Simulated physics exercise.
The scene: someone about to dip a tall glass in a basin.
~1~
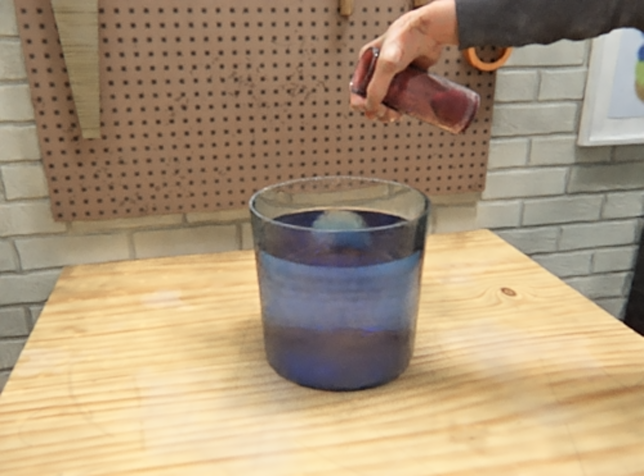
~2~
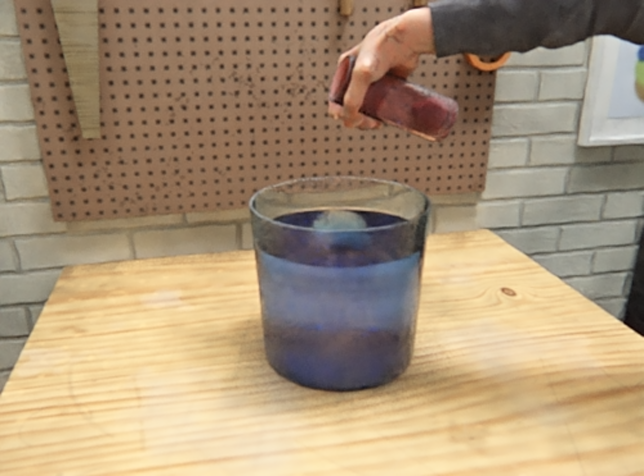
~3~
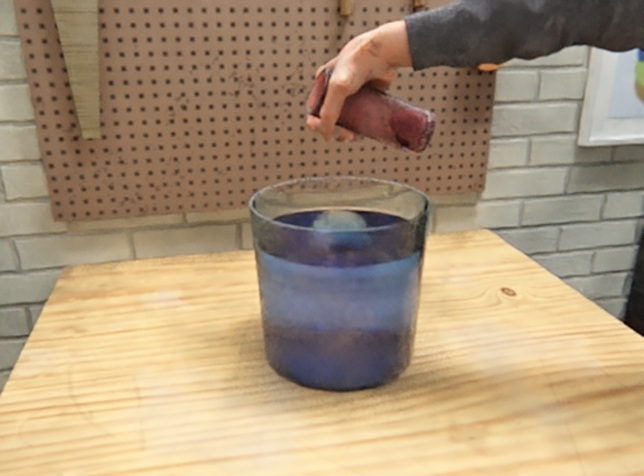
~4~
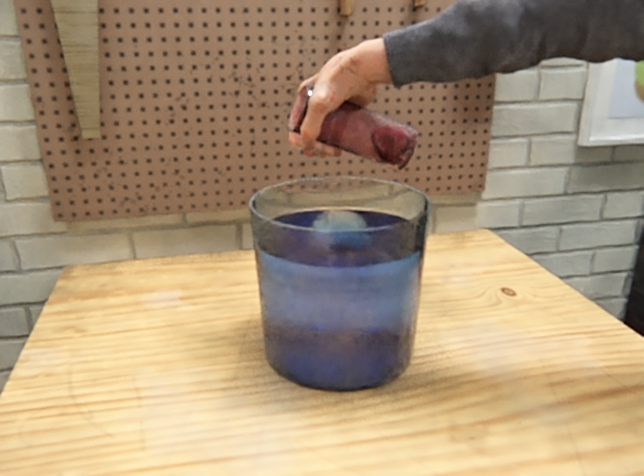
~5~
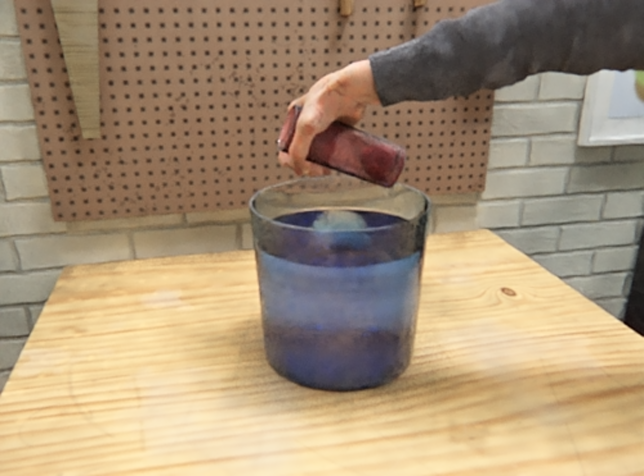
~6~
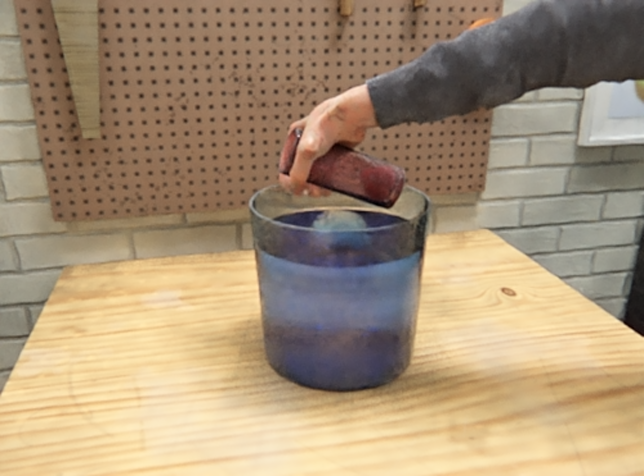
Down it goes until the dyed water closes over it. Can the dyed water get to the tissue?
Under the surface the tissue ends up wet.
Next, the tall glass enters the dyed water.
After that, dyed water pours in as the air escapes.
Finally, the tall glass is under, flooded, and the tissue is wet.
